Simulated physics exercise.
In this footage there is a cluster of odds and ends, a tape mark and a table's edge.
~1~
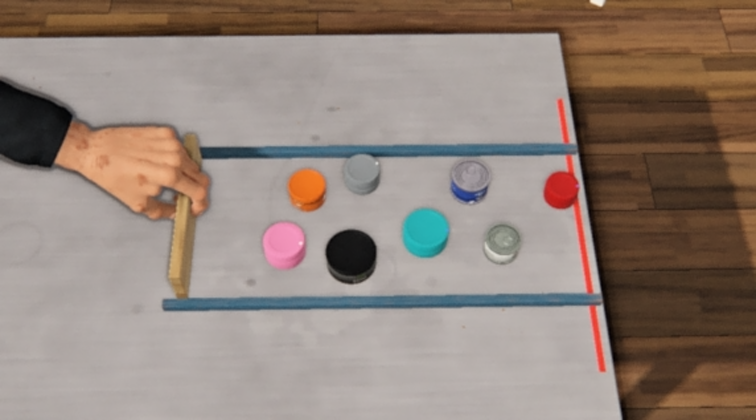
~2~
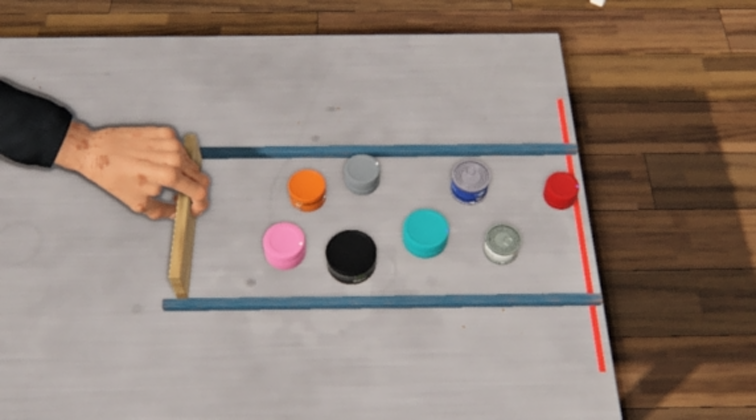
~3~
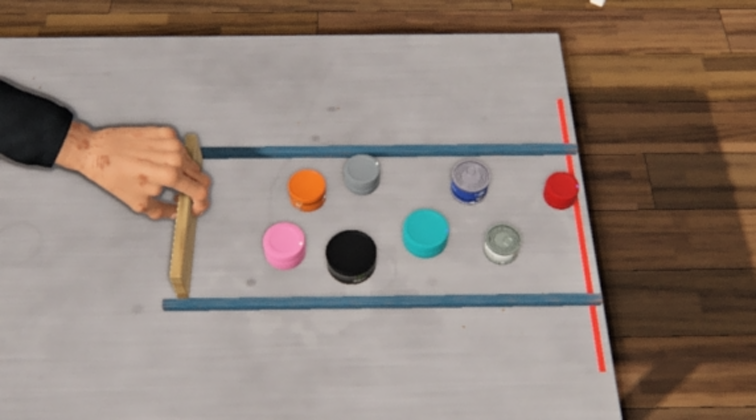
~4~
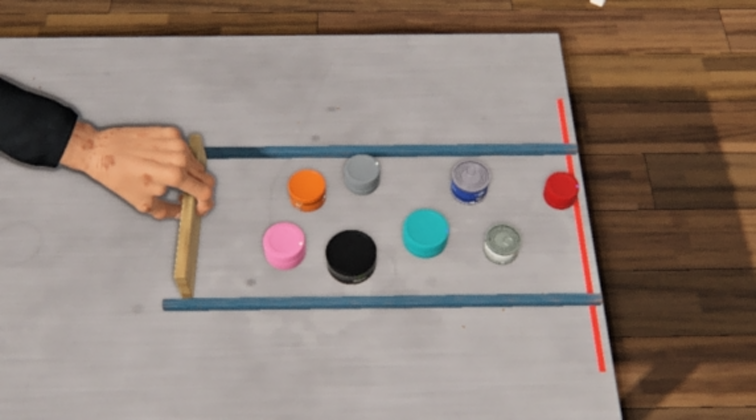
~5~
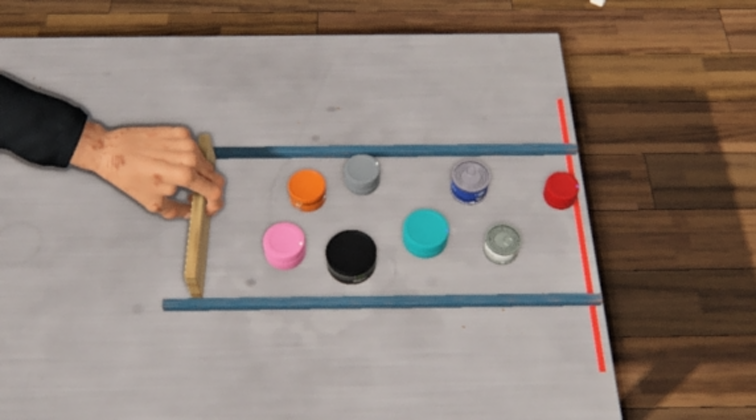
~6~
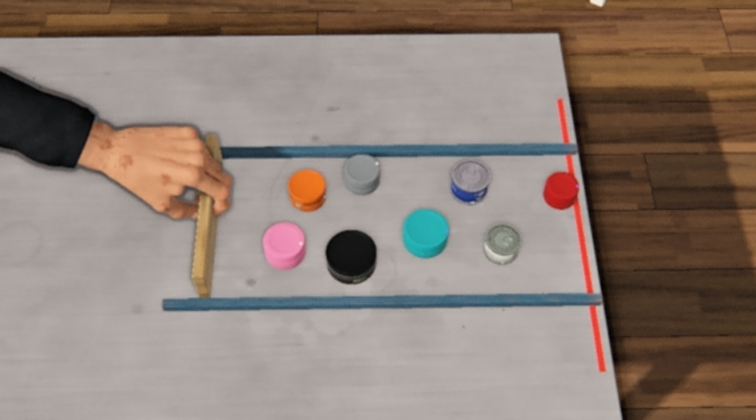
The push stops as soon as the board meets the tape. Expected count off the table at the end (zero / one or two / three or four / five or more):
Overboard: Over four.
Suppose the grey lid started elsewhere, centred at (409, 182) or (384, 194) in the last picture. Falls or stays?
For the first start it does not stay, and for the second it does not stay.
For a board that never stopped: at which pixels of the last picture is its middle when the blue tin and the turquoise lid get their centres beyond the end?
With the blue tin it sits around (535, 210), with the turquoise lid around (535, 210).
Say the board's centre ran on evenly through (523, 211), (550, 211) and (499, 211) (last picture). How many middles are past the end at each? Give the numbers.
First 1, next 4, last 0.
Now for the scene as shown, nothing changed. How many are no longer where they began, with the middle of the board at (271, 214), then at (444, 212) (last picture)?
In order, the tallies are 1 and 7.
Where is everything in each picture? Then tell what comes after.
Red lid (561, 191); white tin (502, 244); blue tin (470, 182); board (187, 215); tape (579, 223), in the first frame.
White tin (502, 244); turquoise lid (426, 234), in the second frame.
Blue tin (470, 182); black tub (351, 257), in the third frame.
Red lid (561, 191); pink lid (285, 246), in the fourth frame.
White tin (502, 244); grey lid (362, 175), in the fifth frame.
Red lid (561, 191); white tin (502, 244); blue tin (470, 182); board (209, 215); tape (579, 223), in the sixth frame.
Soon after, none off yet; red lid at rest near (561, 191); white tin at rest near (502, 244); blue tin at rest near (470, 182).
In the end, the number that fall off is five or more; gone, pink lid, orange tub, black tub, grey lid, turquoise lid, blue tin, white tin and red lid.
